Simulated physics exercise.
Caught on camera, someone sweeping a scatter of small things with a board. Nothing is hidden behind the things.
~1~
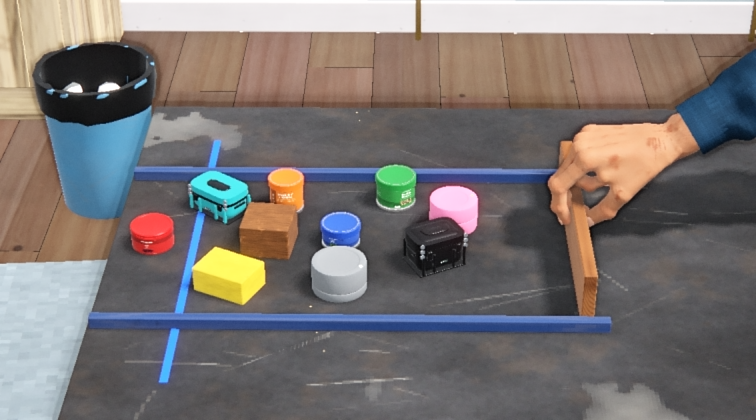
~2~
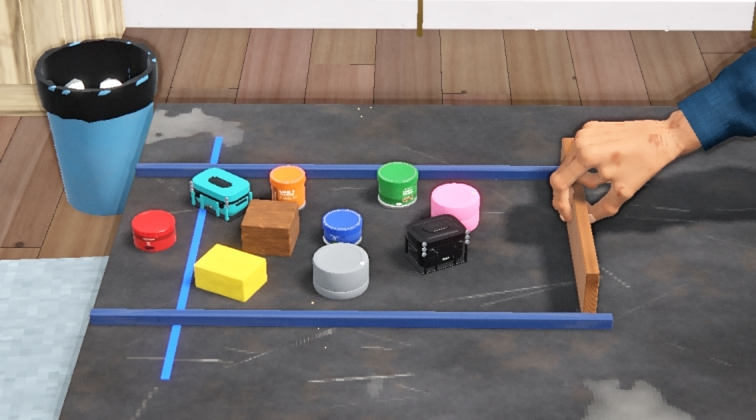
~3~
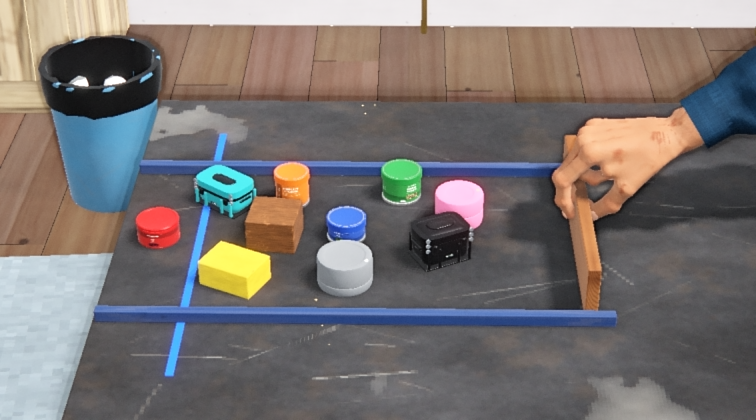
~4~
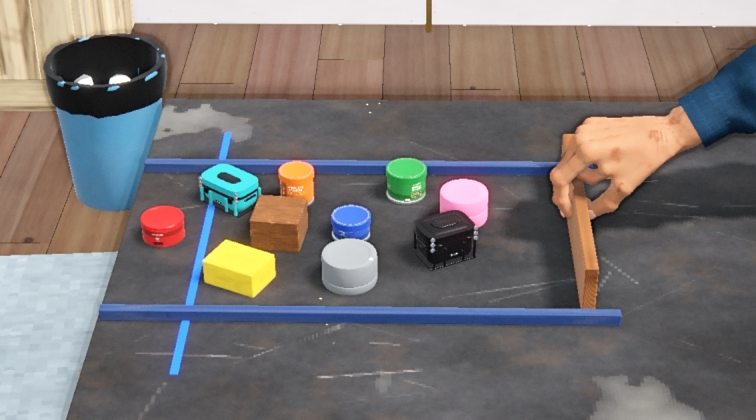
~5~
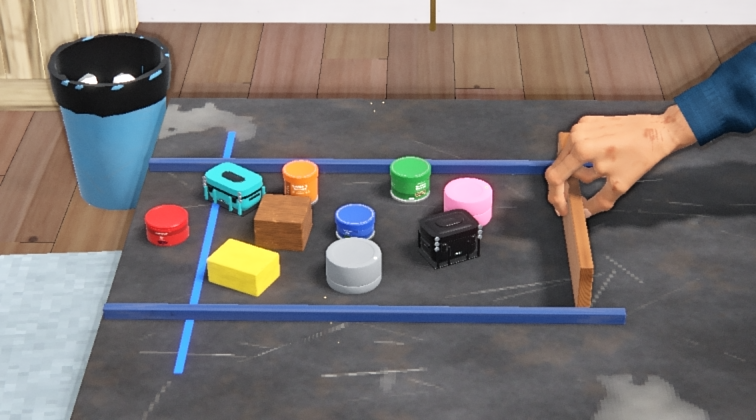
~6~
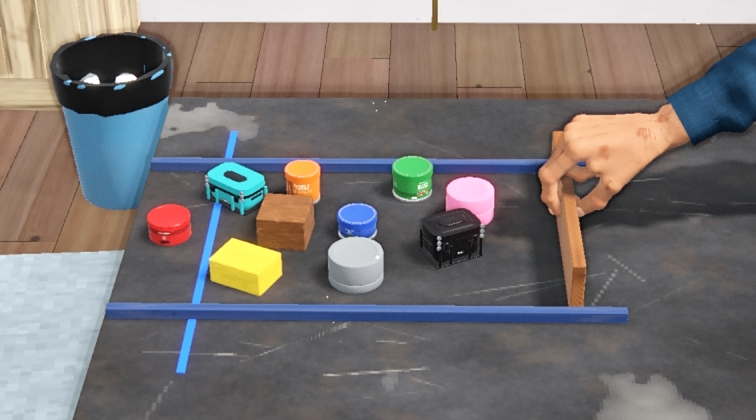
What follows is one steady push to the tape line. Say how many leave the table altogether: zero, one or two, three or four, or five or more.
The number that fall off is one or two.
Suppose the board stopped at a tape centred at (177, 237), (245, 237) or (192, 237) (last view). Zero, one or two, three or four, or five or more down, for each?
Taking them in turn, five or more; none; either three or four.
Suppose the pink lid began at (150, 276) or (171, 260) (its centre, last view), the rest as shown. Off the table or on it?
The pink lid goes over; comes down.
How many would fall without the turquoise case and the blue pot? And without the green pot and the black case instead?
1 in the first case, 1 in the second.
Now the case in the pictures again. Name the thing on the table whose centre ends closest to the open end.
That is the turquoise case.
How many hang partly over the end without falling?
Overhanging: 2.
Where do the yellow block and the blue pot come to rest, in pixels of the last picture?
First (120, 275), then (155, 214).
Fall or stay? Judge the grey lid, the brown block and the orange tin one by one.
The grey lid survives; the brown block tumbles off; the orange tin is kept.
Early on, none off yet; red tub at rest near (169, 226); turquoise case at rest near (237, 188); yellow block at rest near (246, 267).
A while later, none off yet; red tub travelled about its own width near (141, 219); turquoise case travelled about its own width near (187, 190); yellow block travelled about its own width near (171, 270).
Finally, the number that fall off is one or two; lost, brown block and red tub.
